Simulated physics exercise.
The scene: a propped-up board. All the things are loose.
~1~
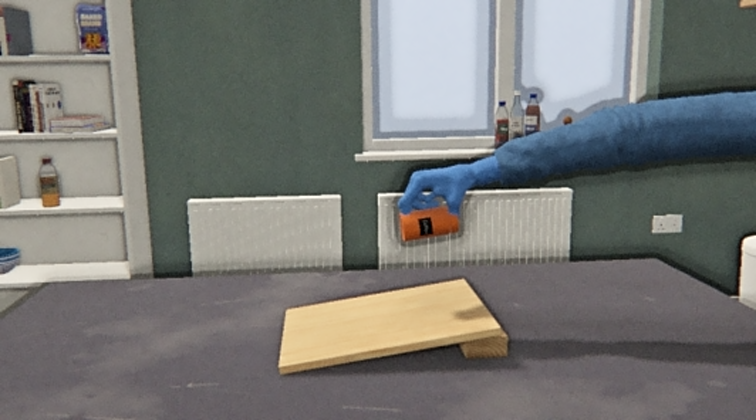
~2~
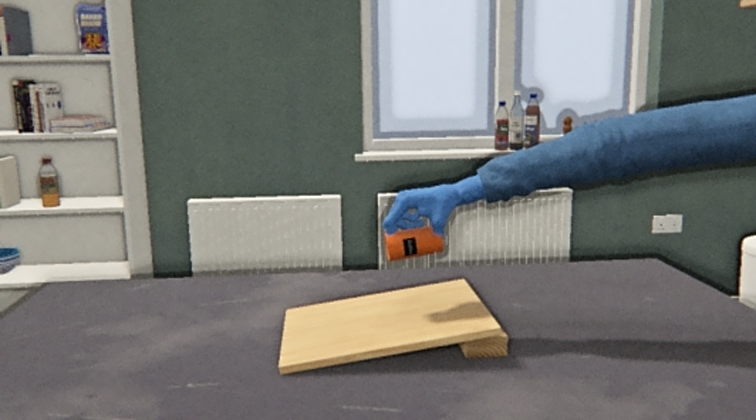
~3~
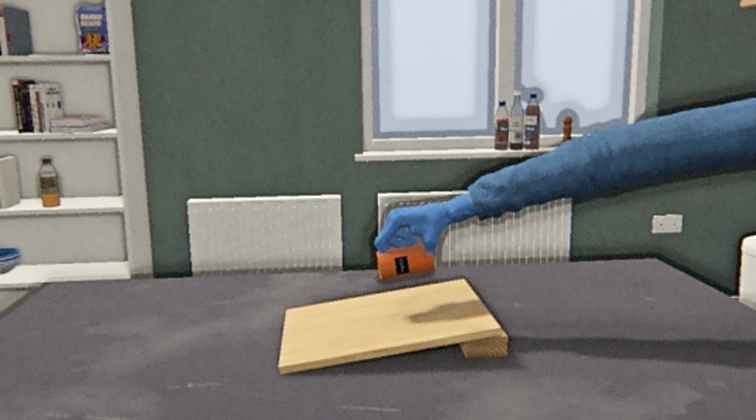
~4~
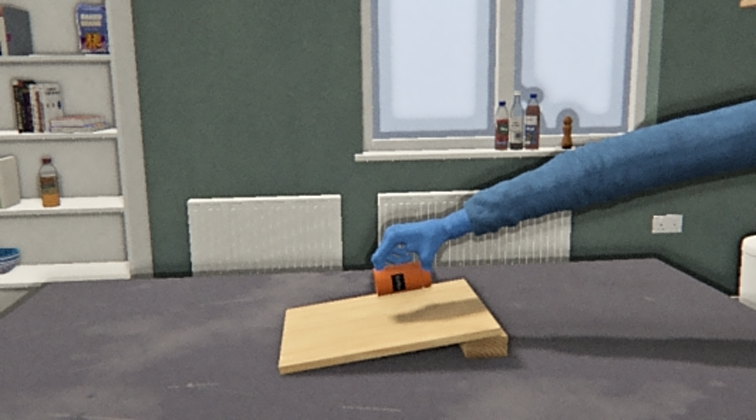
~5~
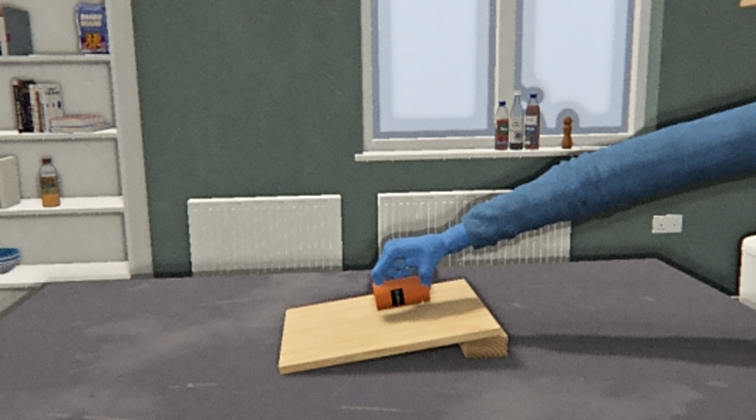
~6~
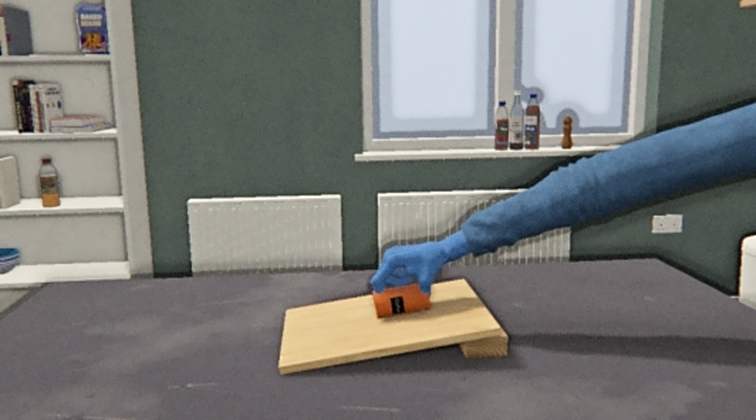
A blue-gloved hand lowering an orange shaker leftward and down onto a propped-up wooden board, keeping hold of it.
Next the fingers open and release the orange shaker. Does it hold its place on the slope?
As it turns out, it remains at rest.
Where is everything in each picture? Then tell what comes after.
In the first picture, coming down; orange shaker (429, 223).
In the second picture, coming down; orange shaker (414, 243).
In the third picture, coming down; orange shaker (405, 262).
In the fourth picture, coming down; orange shaker (402, 278).
In the fifth picture, coming down; orange shaker (401, 293).
In the sixth picture, in place under the hand; orange shaker (401, 301).
Then, 0.20 s past the last view, nothing moves.
Then, 0.50 s past the last view, orange shaker resting near (401, 301).
Finally, it is still in place. Final places as the last picture's camera would see them, orange shaker near (401, 301). The orange shaker stays where it is put.
